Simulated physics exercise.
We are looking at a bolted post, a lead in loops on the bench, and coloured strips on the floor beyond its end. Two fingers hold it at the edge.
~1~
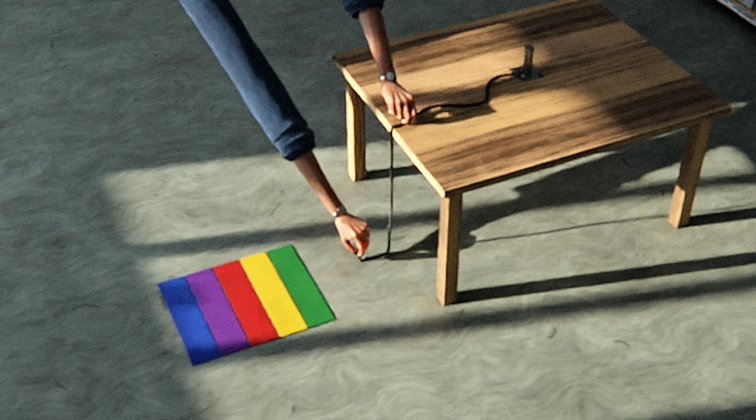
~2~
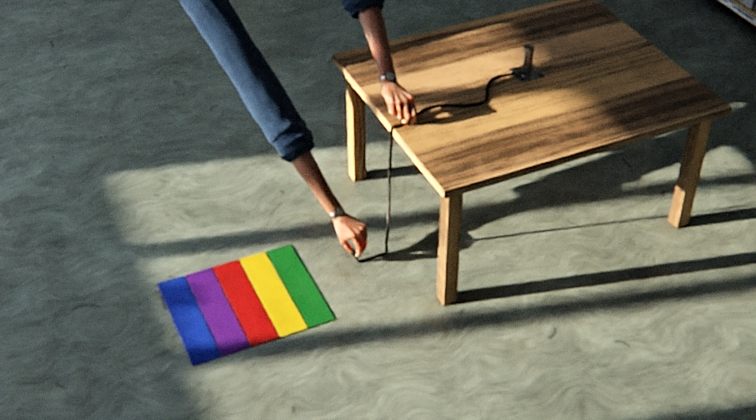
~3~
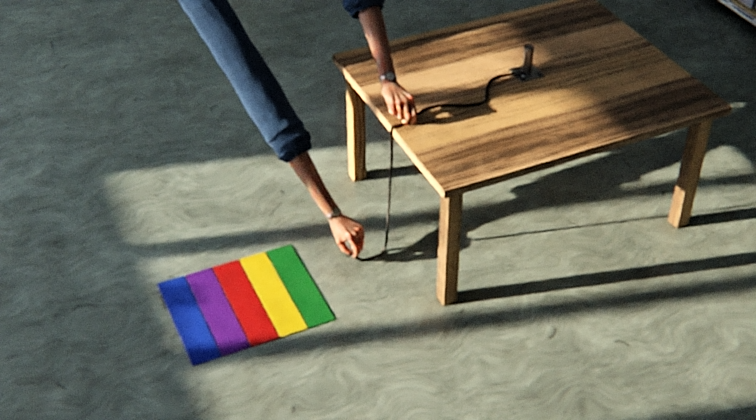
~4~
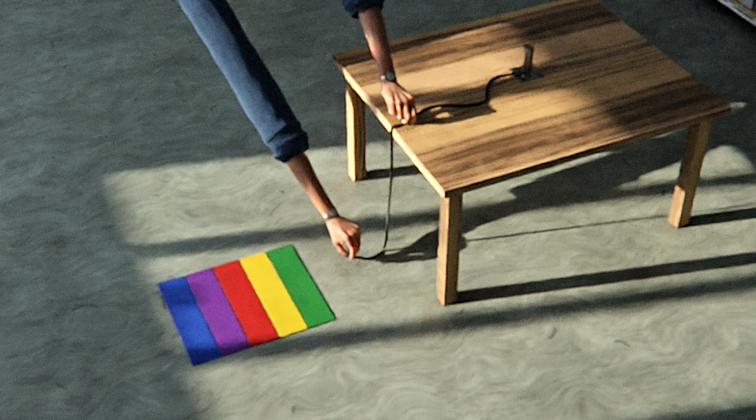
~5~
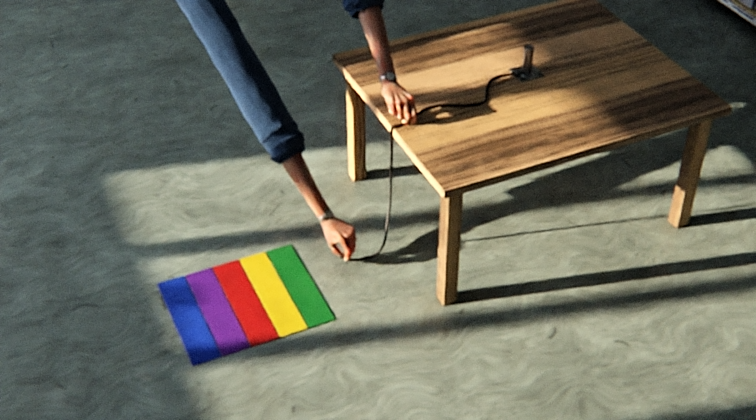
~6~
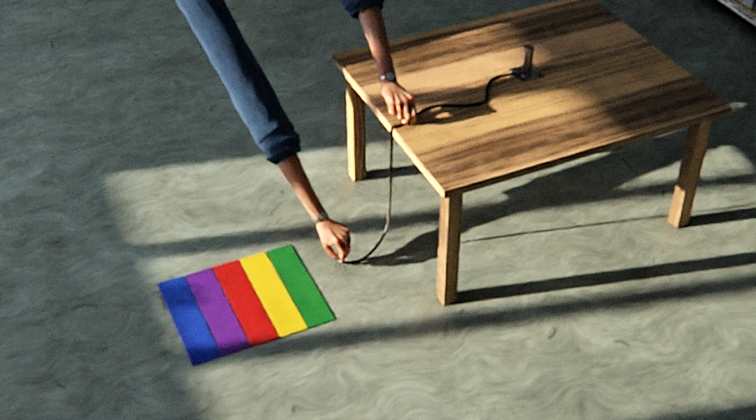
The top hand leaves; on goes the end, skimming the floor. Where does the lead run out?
The end stops over the red strip.
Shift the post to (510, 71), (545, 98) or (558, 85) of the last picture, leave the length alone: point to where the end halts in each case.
Try by try, around (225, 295), (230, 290) and (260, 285).
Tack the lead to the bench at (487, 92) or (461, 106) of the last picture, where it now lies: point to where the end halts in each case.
Near (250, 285) and (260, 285).
Soon after, end near (293, 273); over green.
Then, end near (261, 283); over yellow.
At full stretch, end near (242, 289); over red. It gets as far as the red strip.
